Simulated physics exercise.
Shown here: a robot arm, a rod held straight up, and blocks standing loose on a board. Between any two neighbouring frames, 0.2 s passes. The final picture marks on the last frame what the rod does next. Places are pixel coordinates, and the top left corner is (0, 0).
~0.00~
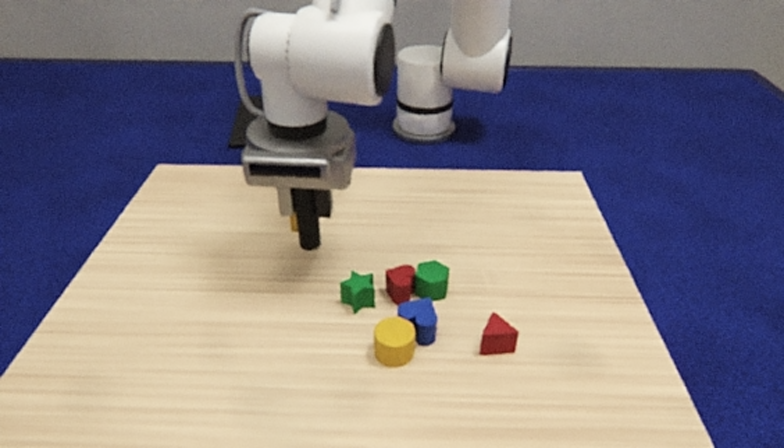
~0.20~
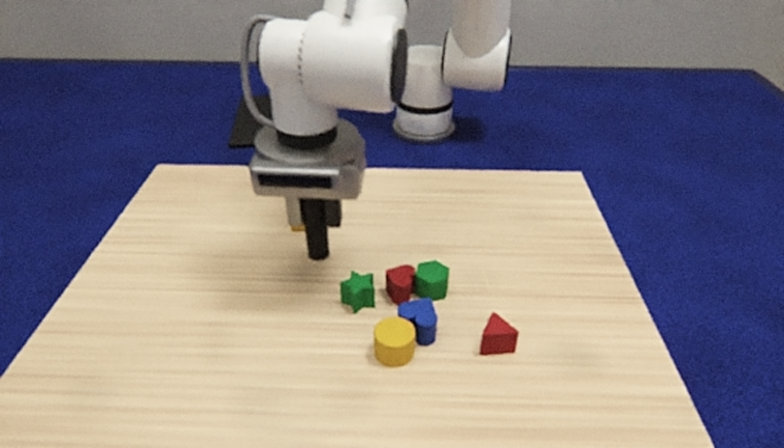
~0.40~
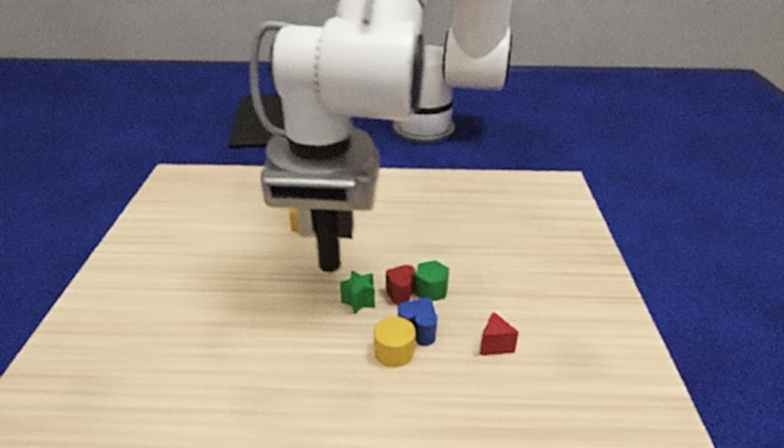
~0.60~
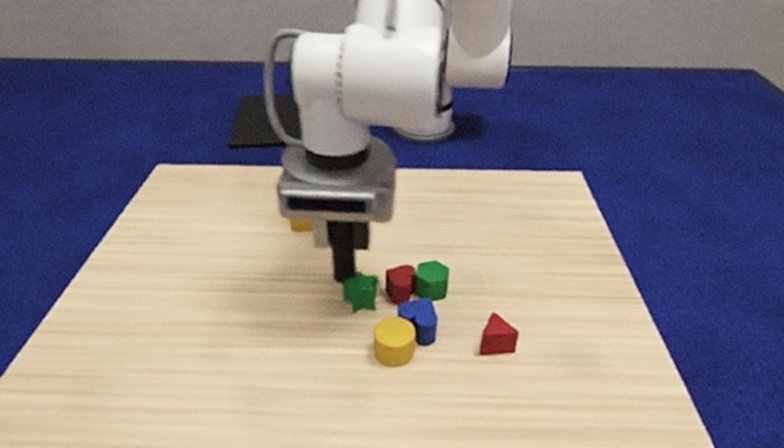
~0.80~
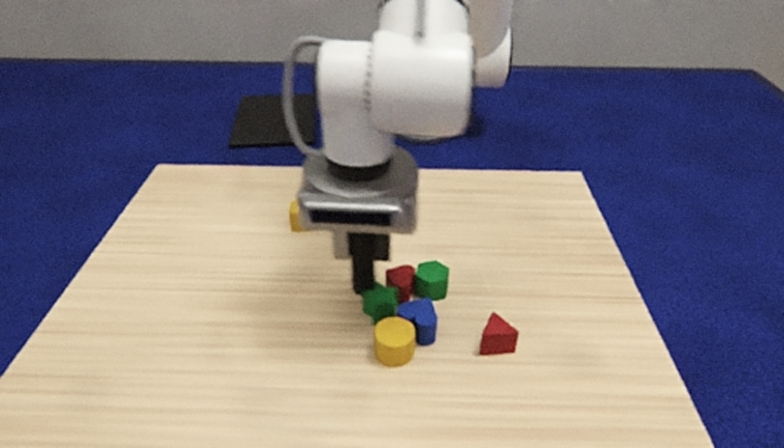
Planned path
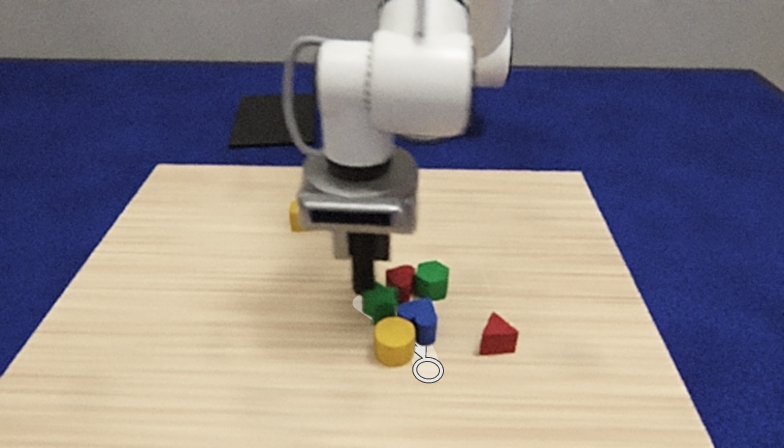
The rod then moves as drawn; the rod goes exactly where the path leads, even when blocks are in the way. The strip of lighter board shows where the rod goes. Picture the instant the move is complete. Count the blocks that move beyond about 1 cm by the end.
Going by the path, three or more blocks will move.
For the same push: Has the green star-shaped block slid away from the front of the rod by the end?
I expect not.
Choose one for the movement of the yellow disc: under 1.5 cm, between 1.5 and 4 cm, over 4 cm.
Upwards of 4 cm.
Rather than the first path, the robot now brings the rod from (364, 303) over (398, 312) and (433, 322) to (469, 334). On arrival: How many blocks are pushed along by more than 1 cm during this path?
My guess is two.
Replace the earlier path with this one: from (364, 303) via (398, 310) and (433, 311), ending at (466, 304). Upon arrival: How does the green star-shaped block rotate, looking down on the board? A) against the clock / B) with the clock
I'll go with B - with the clock.
Drawn move, from (364, 303) via (390, 320) and (415, 341), ending at (428, 370).
What follows on the original path. One third of the way, rod at (390, 306); green star-shaped block at (405, 316), turned 20° clockwise; yellow disc at (400, 342); blue heart block at (437, 321), turned 45° anticlockwise.
Two thirds of the way, rod at (416, 327); green star-shaped block at (428, 339), turned 25° clockwise; yellow disc at (414, 367); blue heart block at (466, 342), turned 70° anticlockwise.
At the end, rod at (429, 355); green star-shaped block at (445, 368), turned 20° clockwise; yellow disc at (417, 397); blue heart block at (476, 350), turned 95° anticlockwise; red triangle at (502, 325), turned 15° anticlockwise.
